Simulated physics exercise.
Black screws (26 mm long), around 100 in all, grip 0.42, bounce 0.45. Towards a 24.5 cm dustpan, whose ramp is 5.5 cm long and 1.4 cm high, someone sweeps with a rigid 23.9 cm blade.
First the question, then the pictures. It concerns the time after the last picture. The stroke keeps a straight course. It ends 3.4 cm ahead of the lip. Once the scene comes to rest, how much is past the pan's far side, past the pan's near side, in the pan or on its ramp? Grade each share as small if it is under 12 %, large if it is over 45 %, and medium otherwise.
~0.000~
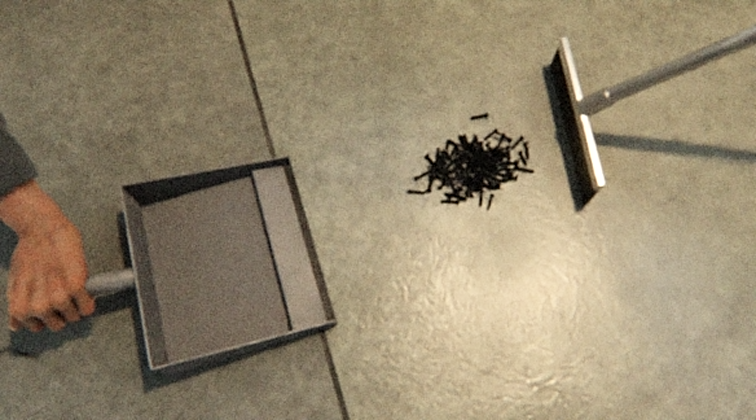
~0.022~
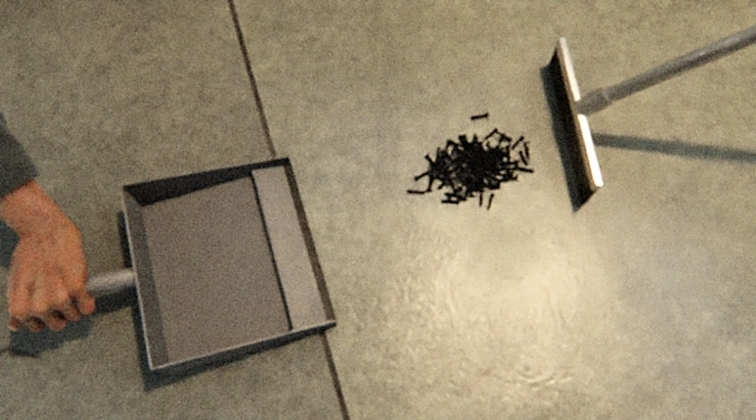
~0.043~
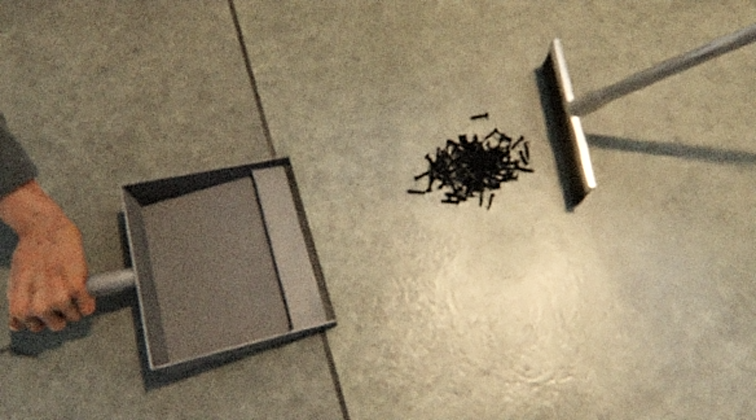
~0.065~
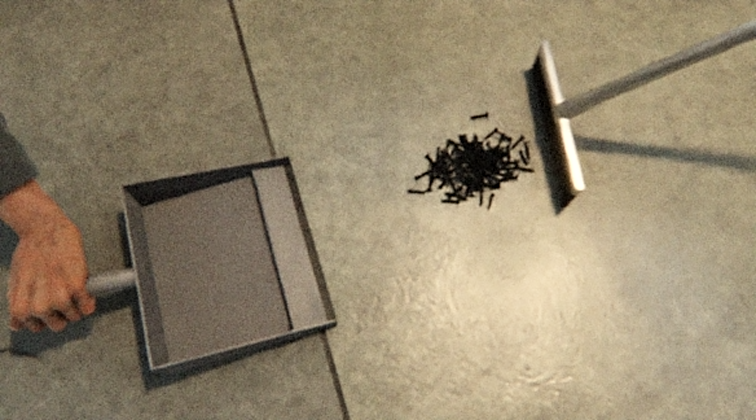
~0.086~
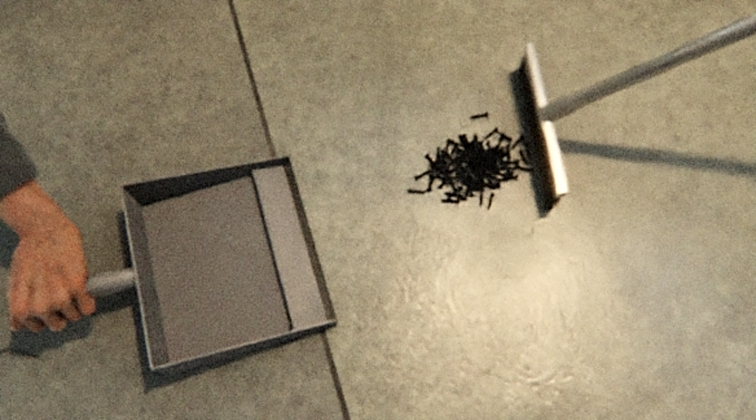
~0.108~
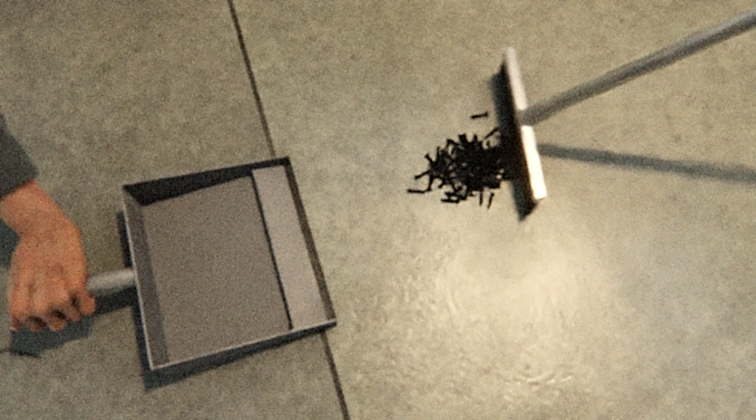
Far side: Medium; near side: Small; pan: Large.
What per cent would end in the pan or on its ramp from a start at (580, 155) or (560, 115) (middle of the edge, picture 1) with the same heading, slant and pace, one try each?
65 and 60 per cent, roughly.
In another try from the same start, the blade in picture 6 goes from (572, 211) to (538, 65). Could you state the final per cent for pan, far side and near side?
The pan gets 10, the far side 5 and the near side 0.
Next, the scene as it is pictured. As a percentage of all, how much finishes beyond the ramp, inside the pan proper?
About 45 per cent.
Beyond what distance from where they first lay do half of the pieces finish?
Some 36 cm.
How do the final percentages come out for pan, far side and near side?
Far side 25, near side 0, pan 60.
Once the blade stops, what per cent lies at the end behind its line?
My guess is close to 0 per cent.
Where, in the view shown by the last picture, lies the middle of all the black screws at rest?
Estimated resting centre: Around (232, 197).
After 0.21 s, middle of the blade 18 cm from the lip; 0 % over the lip, far side 5 %, near side 0 %.
After 0.28 s, middle of the blade 9 cm from the lip; 0 % over the lip, far side 15 %, near side 0 %.
After 0.49 s, middle of the blade 6 cm from the lip; 65 % over the lip, far side 25 %, near side 0 %.
At rest (1.5 s), far side 25 %, near side 0 %, pan 60 %, in front of the lip or behind the blade 15 %.
